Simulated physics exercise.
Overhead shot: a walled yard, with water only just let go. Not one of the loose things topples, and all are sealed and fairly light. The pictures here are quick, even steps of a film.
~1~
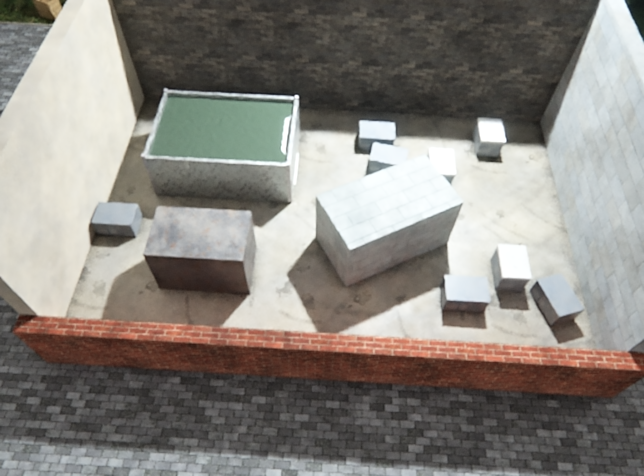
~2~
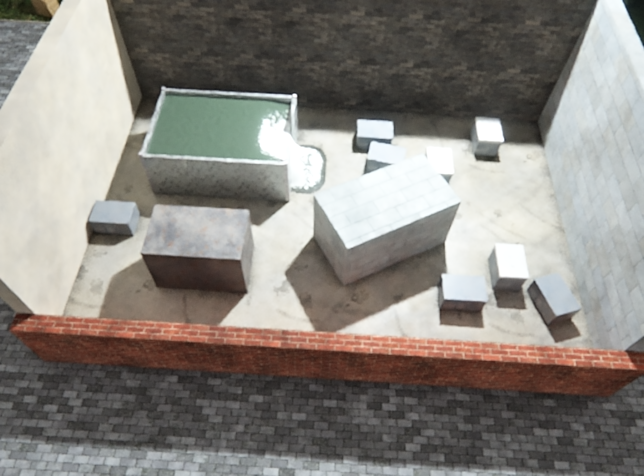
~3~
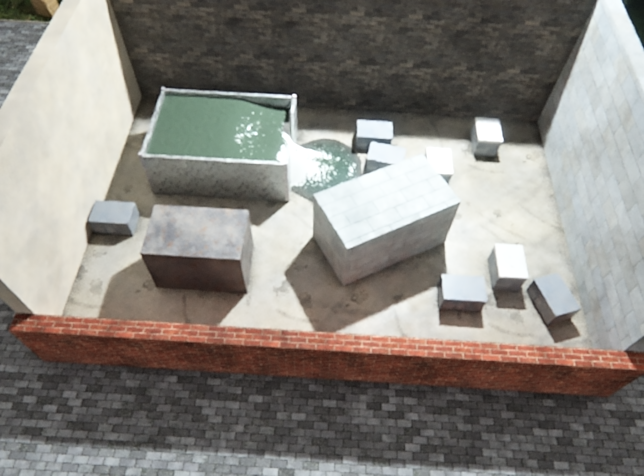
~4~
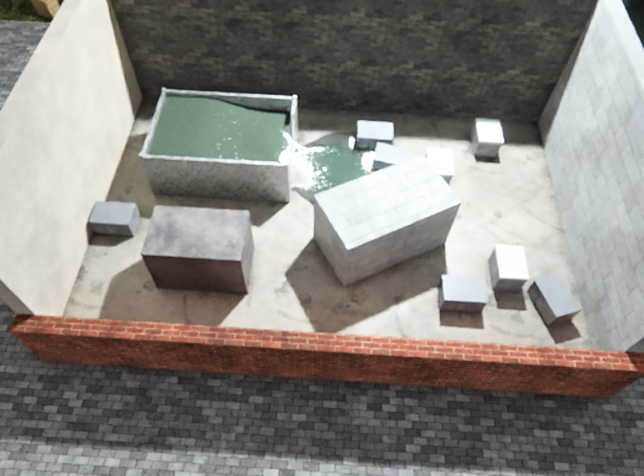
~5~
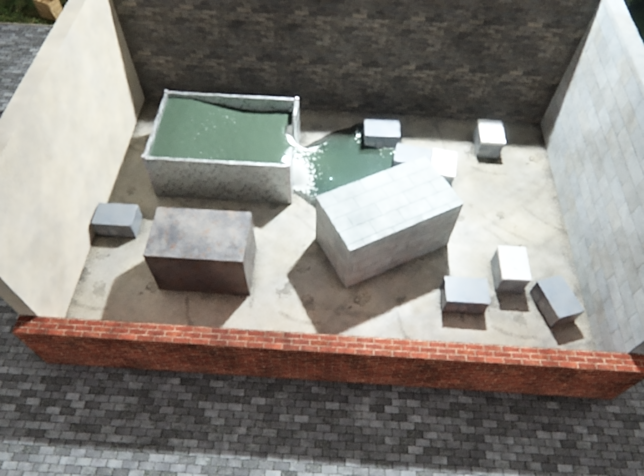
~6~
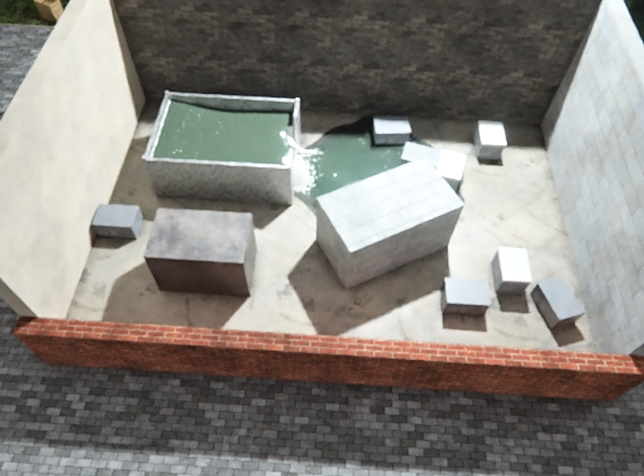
Green water pours from the right side of a pale rectangular tank at the back left of a walled yard, seen from high above, with a low red brick wall in front. A dark brown block sits before the tank, a large whitish block stands near the centre, and small grey and white crates lie around. The water spreads rightward, foaming, and nudges a few crates near the back slightly right.
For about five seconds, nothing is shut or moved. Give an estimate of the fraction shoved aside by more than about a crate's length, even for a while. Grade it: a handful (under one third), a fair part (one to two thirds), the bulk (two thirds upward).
The bulk.
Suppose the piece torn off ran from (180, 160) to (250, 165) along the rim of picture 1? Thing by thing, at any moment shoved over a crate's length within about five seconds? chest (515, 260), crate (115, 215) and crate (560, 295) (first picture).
In turn: Stayed within it, moved that far, moved that far.
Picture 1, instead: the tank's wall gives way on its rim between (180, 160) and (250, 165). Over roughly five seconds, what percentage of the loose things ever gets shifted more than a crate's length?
It comes out at roughly 60 per cent.
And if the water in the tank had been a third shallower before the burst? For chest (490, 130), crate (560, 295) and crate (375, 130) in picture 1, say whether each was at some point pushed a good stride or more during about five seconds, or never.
Per item, in order: Cleared the mark; cleared the mark; cleared the mark.
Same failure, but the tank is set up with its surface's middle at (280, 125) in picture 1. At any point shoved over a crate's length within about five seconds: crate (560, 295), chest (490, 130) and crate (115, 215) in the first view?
Far enough, Far enough, Not far.
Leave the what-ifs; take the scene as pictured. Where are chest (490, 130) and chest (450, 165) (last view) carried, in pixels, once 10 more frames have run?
I'd say about (547, 106) for the first and about (556, 170) for the second.
A moment on, 3 of 8 are well off their spots; 2 afloat.
Next, 4 of 8 are well off their spots; 4 afloat.
Later, 4 of 8 are well off their spots; 4 afloat.
In the end, 7 of 8 are well off their spots, and 7 have been at some point; 7 afloat.
